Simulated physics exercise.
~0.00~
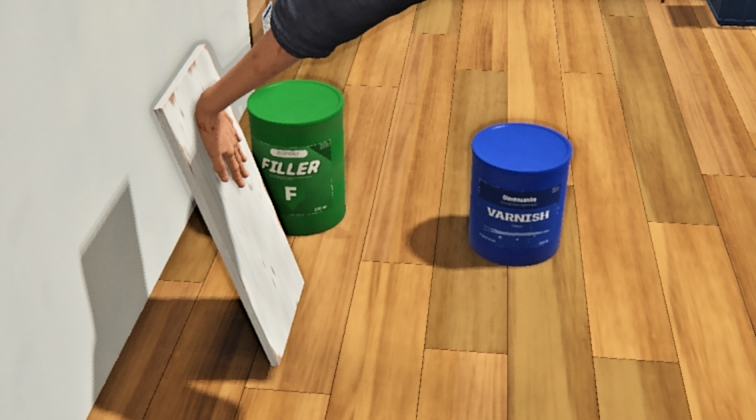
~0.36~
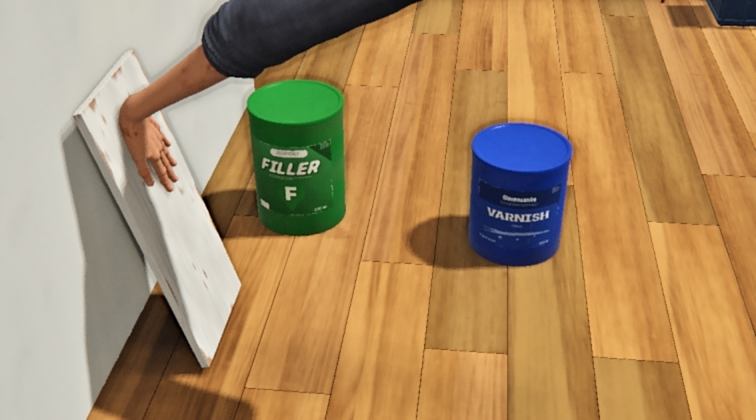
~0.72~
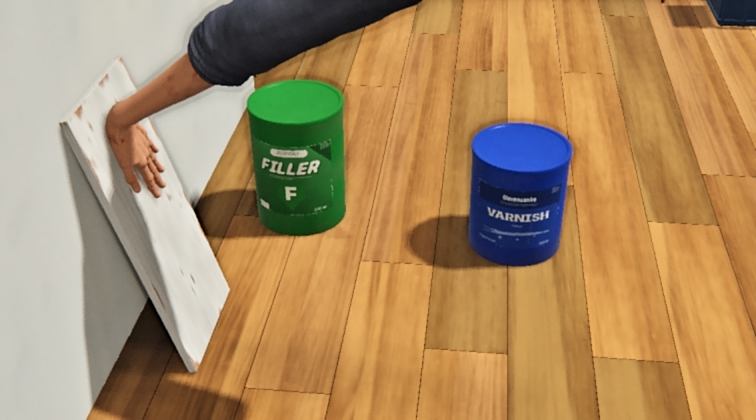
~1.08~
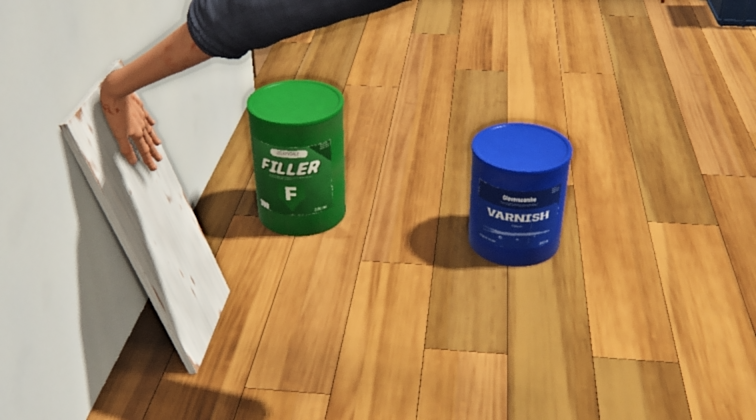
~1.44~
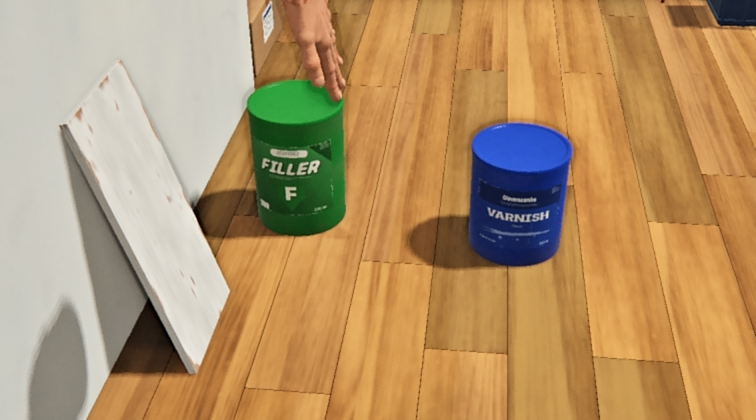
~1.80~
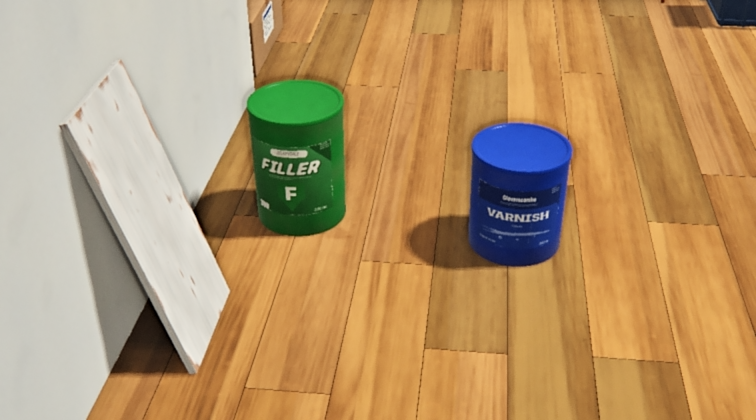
We see a hand lean a white board against a wall, shifting it left beside a green pail and a blue pail on a wooden floor. The hand then lets go and withdraws, and the board stays leaning while both pails remain in place.
